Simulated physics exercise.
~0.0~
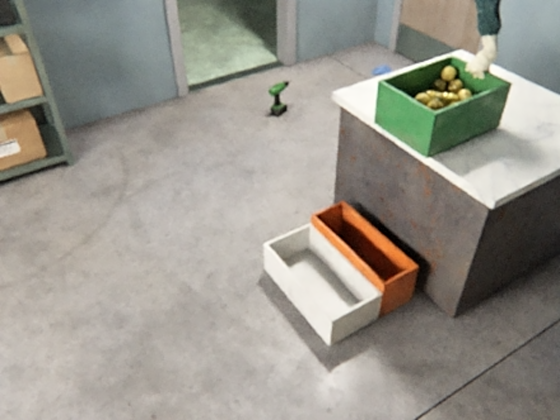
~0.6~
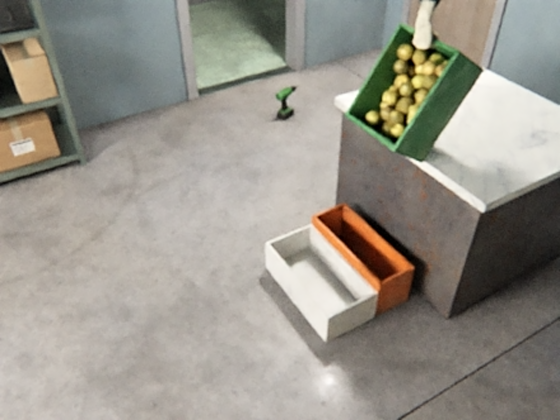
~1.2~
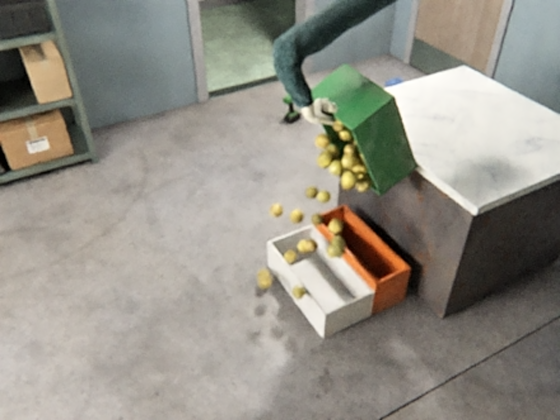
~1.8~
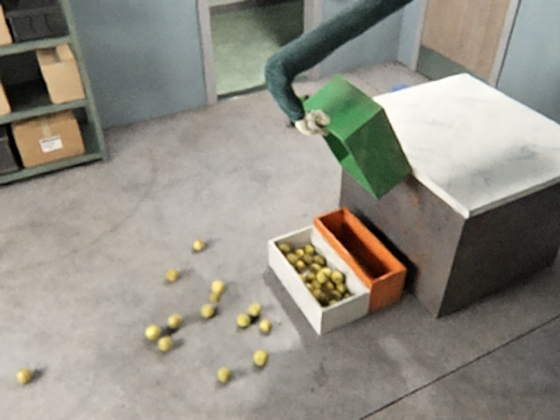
Workshop floor, a gloved arm tipping yellow apples from a green crate on a bench, most filling a white trough, others scattering beyond.
